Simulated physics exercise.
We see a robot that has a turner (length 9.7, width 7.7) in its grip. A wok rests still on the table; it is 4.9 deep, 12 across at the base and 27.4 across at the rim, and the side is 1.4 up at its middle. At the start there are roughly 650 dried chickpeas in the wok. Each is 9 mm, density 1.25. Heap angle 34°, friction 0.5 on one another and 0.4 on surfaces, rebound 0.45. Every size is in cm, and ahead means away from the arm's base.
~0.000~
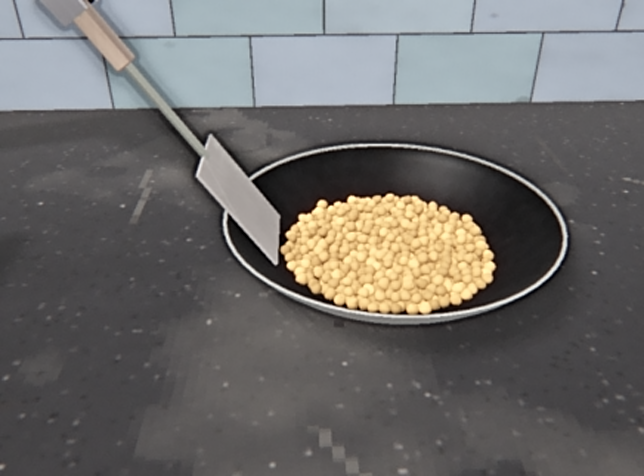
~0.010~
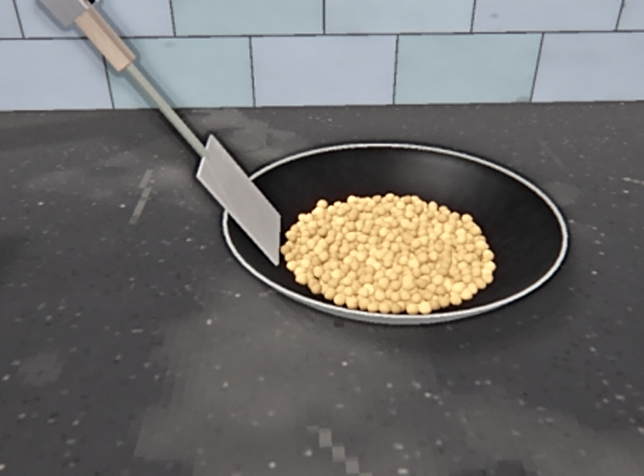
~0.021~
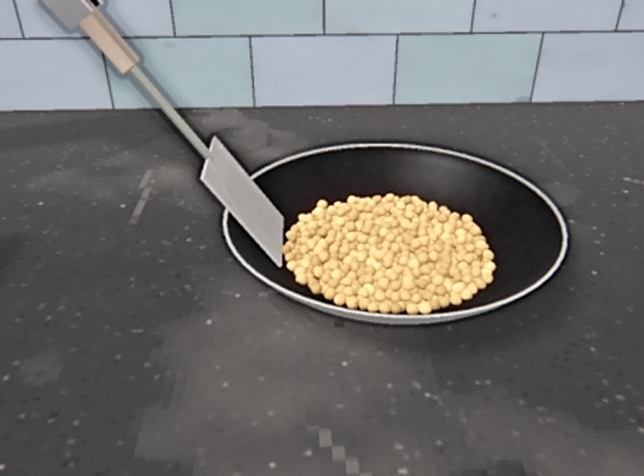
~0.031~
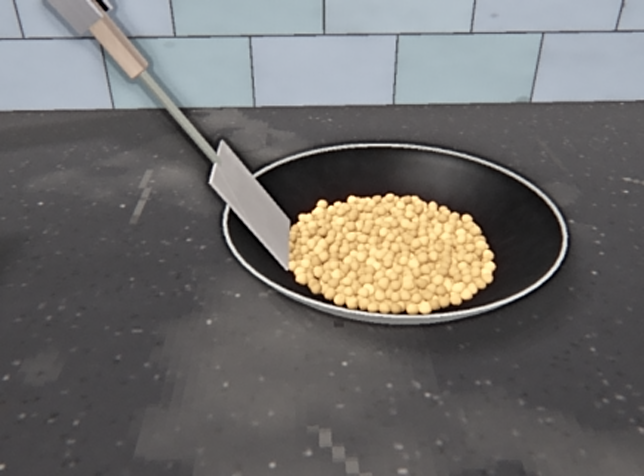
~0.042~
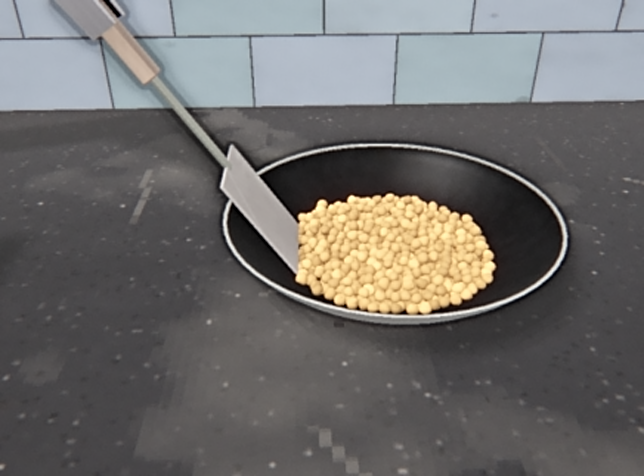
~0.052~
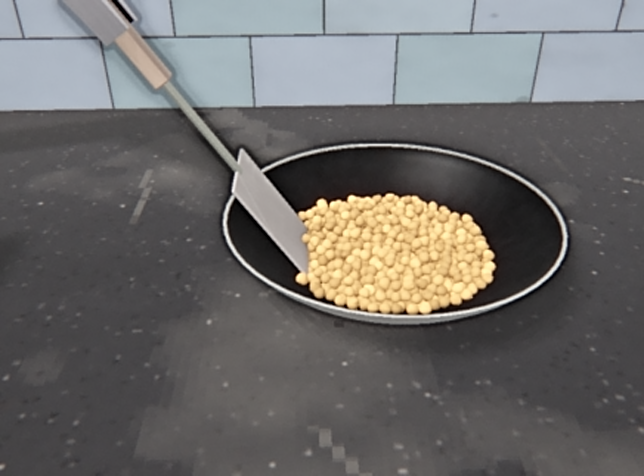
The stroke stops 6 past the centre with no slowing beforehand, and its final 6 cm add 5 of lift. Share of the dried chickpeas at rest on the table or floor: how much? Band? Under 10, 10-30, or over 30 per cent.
Under 10 per cent.
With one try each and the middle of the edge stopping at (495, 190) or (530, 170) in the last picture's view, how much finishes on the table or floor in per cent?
First try about 10 percent, second about 20 percent.
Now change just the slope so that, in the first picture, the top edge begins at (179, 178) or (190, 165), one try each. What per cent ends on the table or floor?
I'd say near 5 per cent for the first and near 5 per cent for the second.
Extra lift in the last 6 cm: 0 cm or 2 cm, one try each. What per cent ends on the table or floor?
Roughly 0 per cent, then 0 per cent.
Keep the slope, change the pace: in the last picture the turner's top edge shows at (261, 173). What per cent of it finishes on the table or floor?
Some 15 percent.
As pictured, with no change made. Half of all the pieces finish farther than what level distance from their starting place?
Level distance of around 3 cm.
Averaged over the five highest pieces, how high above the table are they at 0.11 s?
Somewhere near 4 cm, I'd say.
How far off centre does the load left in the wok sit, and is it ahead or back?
Offset: About 4.0 cm, ahead.
After 0.11 s, sloping 56°, highest piece 4 above the table; 649 in the wok.
After 0.17 s, sloping 56°, highest piece 5 above the table; 649 in the wok.
After 0.40 s, sloping 56°, highest piece 6 above the table; 631 in the wok, 16 on the table or floor, 2 on the blade or in flight.
After 1.45 s, sloping 56°, highest piece 4 above the table; 630 in the wok, 19 on the table or floor.
At rest, 630 in the wok, 19 on the table or floor. That is 3 % on the table or floor.
